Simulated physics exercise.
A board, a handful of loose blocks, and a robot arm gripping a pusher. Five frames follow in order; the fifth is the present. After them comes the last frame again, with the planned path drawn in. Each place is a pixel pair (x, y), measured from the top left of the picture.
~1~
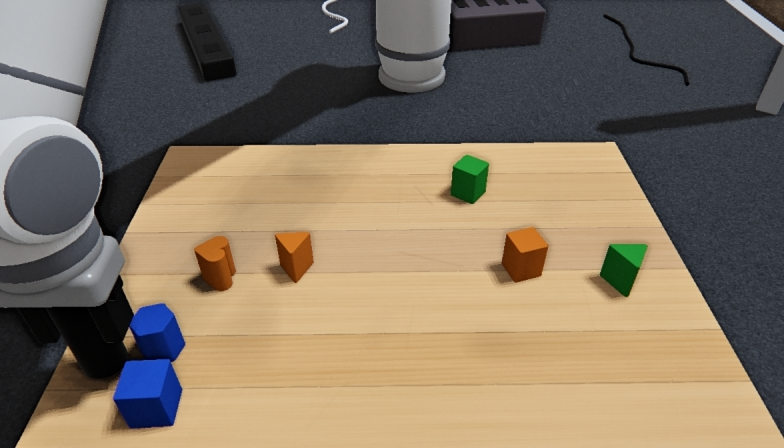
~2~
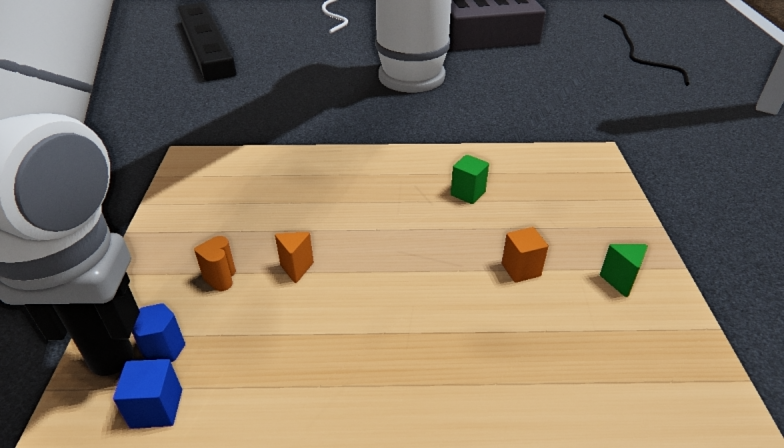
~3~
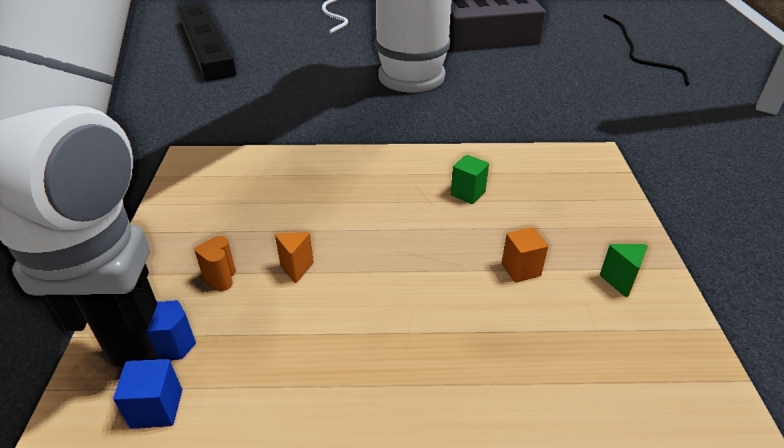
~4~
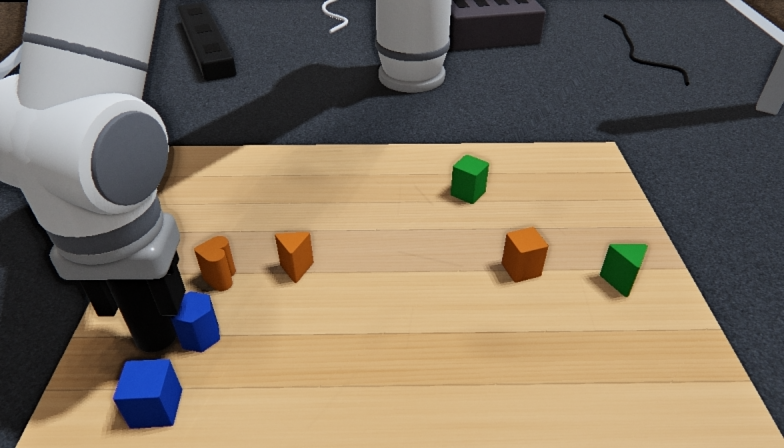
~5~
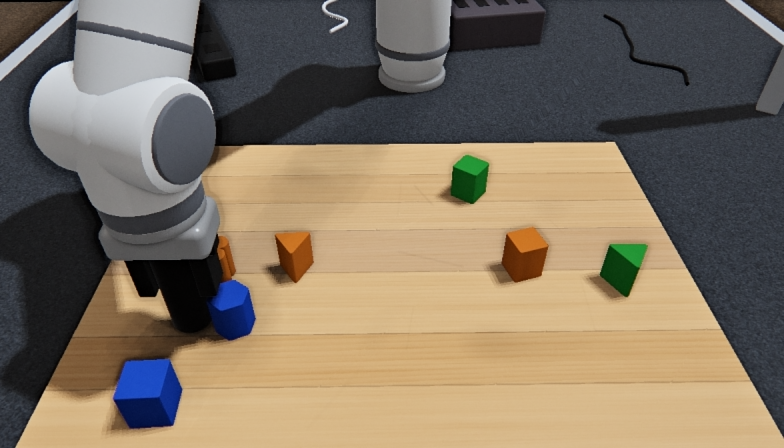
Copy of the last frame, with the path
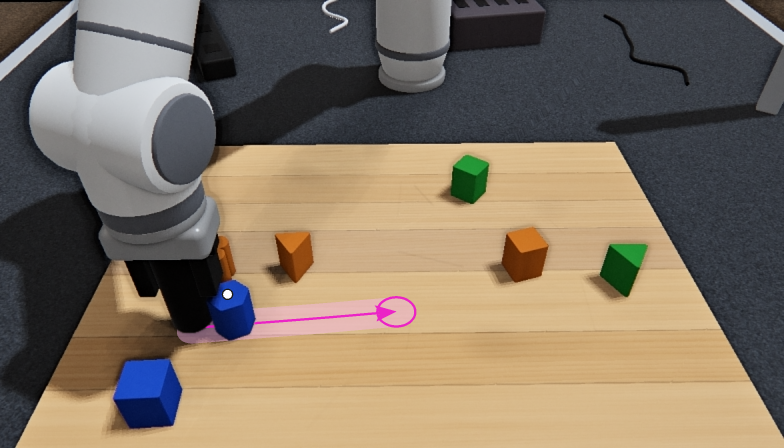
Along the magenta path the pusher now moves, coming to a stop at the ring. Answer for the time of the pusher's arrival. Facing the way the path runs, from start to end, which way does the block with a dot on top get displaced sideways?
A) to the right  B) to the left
B - to the left.
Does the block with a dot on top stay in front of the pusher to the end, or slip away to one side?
I think the pusher keeps pushing the block with a dot on top along right to the end.
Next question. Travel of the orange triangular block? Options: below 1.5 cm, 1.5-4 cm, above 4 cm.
If I had to pick, the orange triangular block travels less than 1.5 cm here.
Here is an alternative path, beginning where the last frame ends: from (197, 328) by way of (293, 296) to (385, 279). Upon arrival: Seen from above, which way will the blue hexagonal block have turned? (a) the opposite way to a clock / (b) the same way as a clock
My answer is option b.
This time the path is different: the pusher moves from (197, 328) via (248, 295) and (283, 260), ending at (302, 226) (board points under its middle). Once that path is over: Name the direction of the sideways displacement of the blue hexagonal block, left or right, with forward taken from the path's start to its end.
The answer is right.
The drawn path runs straight from (197, 328) to (396, 312); the dot is on the blue hexagonal block.
What follows on the original path. One third of the way, pusher (264, 314); blue hexagonal block (298, 284), turned 25° anticlockwise.
Two thirds of the way, pusher (331, 309); blue hexagonal block (365, 275), turned 40° anticlockwise.
At the end, pusher (396, 303); orange heart-shaped block not moved; blue hexagonal block (420, 260), turned 65° anticlockwise; orange triangular block not moved.
